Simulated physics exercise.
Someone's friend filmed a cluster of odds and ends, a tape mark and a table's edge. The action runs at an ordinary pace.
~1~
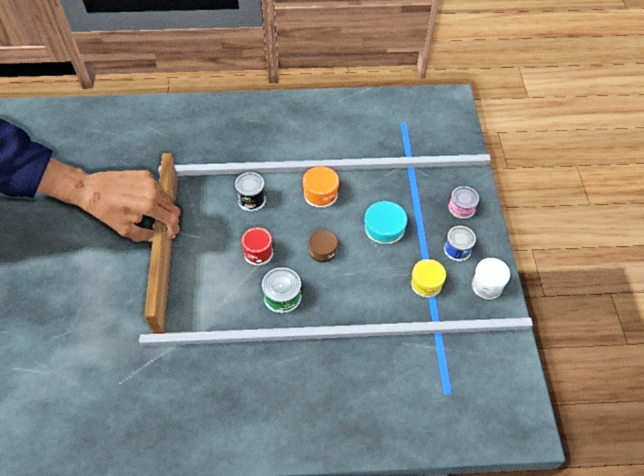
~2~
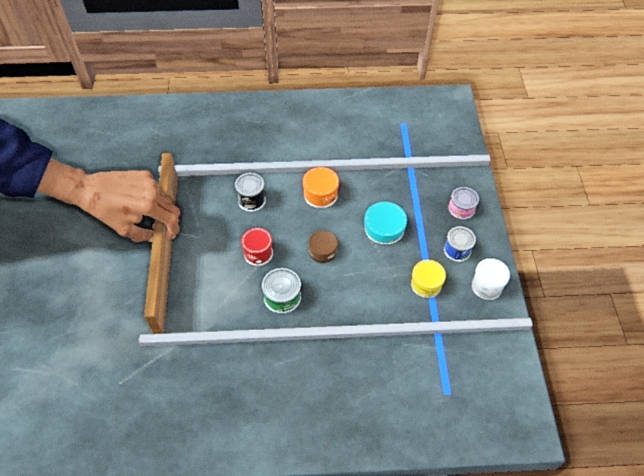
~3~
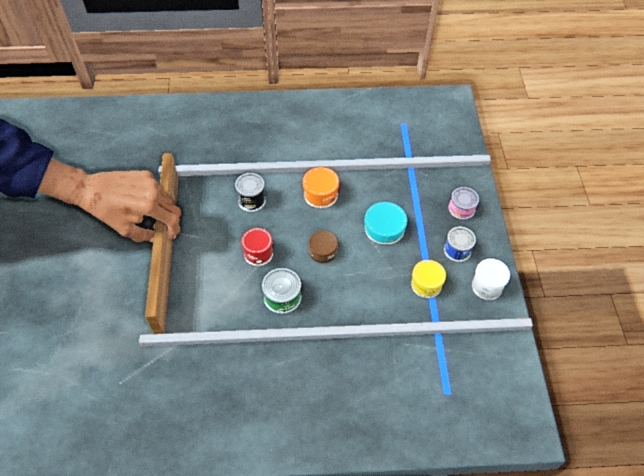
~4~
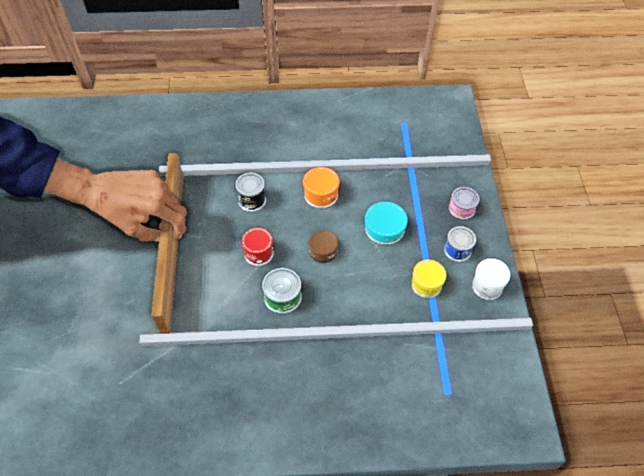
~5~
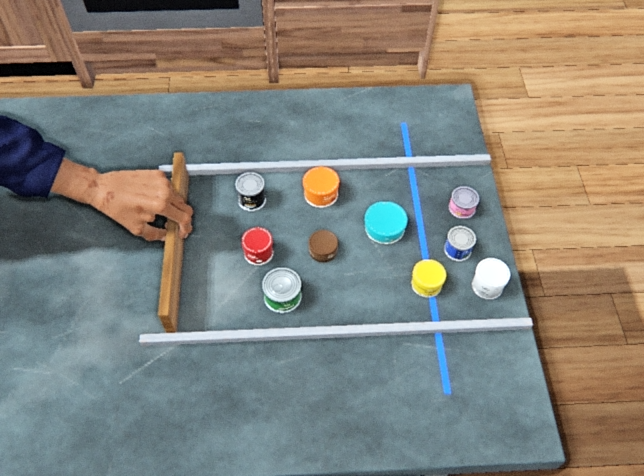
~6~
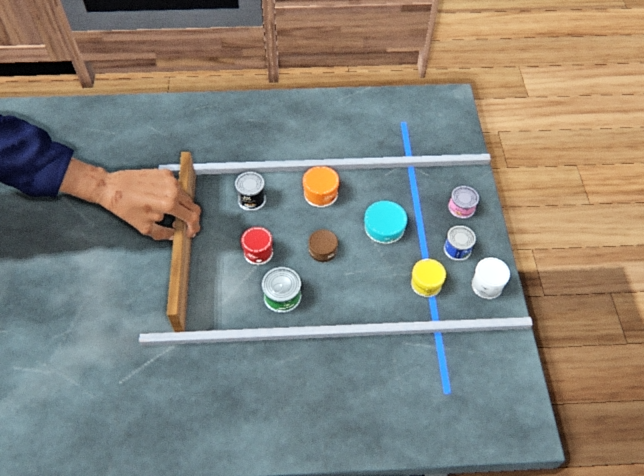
A hand held a wooden board upright between two pale rails, then slid it slightly to the right, while the colourful little pots ahead of it and around the blue tape stayed still.
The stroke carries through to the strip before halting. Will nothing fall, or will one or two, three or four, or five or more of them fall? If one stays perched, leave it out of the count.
I expect no pieces to go over the edge.
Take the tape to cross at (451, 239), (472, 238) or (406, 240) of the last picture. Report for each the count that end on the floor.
You'd get 1, then 5, then 0.
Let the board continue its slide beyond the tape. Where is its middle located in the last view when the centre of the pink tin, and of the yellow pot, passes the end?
The middle is at (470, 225) when it's the pink tin, and at (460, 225) when it's the yellow pot.
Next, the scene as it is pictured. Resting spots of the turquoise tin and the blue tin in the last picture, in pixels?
The turquoise tin stops around (441, 218); the blue tin around (491, 240).
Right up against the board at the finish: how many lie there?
The answer is 4.
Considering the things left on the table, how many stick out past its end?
The number would be 1.
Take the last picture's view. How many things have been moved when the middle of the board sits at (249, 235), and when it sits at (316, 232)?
First 2, then 5.
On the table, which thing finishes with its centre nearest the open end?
That would be the white tin.
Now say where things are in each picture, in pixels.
In the first picture, white tin (490, 279); pink tin (463, 203); blue tin (460, 244); board (163, 239); tape (423, 240).
In the second picture, pink tin (463, 203); turquoise tin (385, 224).
In the third picture, blue tin (459, 245); green pot (282, 291).
In the fourth picture, white tin (490, 280); brown tub (323, 247).
In the fifth picture, pink tin (464, 203); red pot (258, 247).
In the sixth picture, white tin (490, 279); pink tin (463, 202); blue tin (459, 244); board (183, 238); tape (422, 240).
Early on, none off yet; white tin at rest near (490, 279); pink tin at rest near (463, 202); blue tin at rest near (459, 244).
Finally, the number that fall off is zero.
